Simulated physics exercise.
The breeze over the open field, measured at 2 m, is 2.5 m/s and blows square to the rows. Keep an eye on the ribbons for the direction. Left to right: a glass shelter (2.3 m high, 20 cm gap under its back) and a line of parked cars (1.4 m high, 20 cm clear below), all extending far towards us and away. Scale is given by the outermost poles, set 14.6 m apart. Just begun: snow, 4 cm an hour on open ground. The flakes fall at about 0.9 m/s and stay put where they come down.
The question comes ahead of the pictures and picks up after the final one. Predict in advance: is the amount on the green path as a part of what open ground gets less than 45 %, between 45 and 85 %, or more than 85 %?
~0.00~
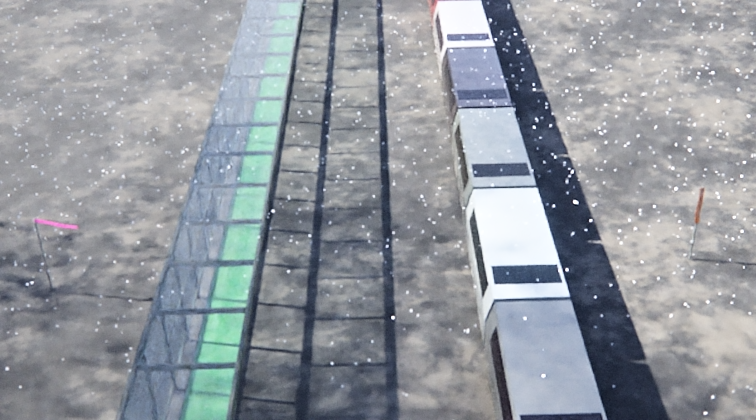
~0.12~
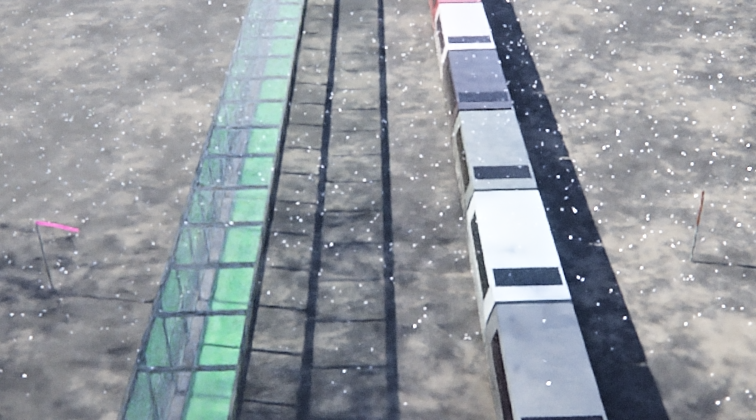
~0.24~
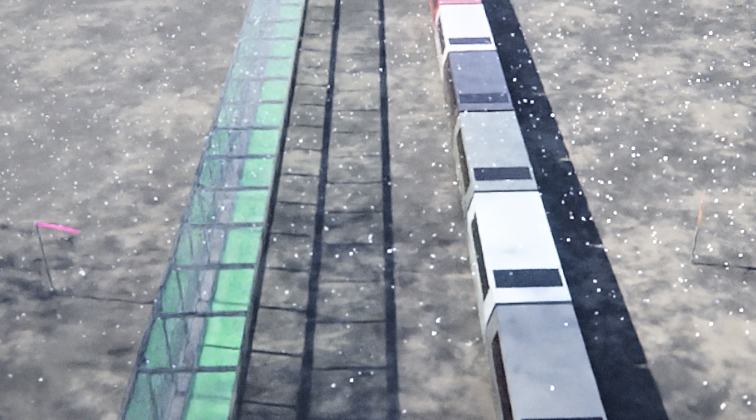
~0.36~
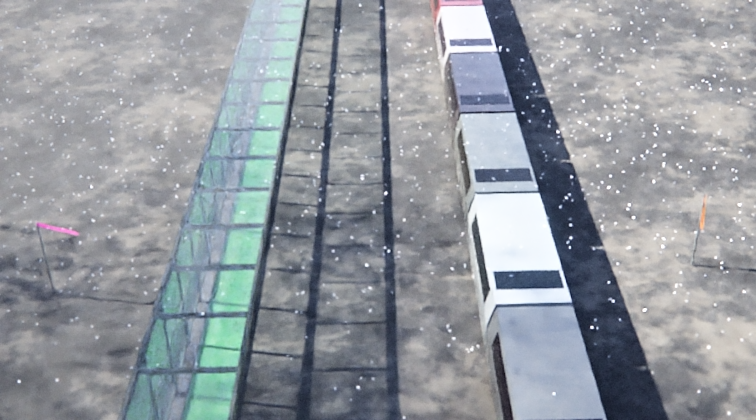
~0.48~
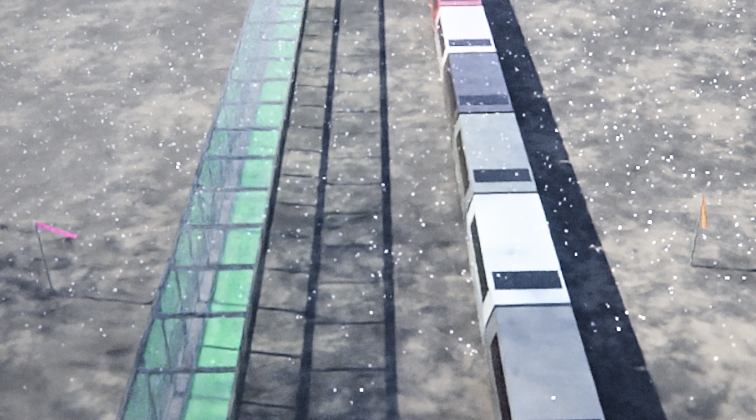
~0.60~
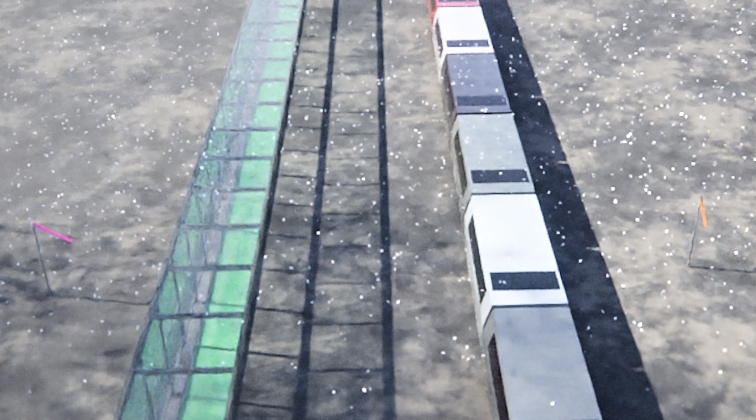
I would say not even 45 %.
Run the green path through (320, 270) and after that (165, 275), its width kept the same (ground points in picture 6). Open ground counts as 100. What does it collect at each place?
Try 1: Near 70 %; try 2: Near 100 %.
After 10 minutes open ground has 7 mm and the green path 0 mm.
After 30 minutes open ground has 20 mm and the green path 0 mm.
After 60 minutes open ground has 40 mm and the green path 0 mm, so the green path has 0 % of the open amount; the left half of it has 0 %, the right half 0 %.
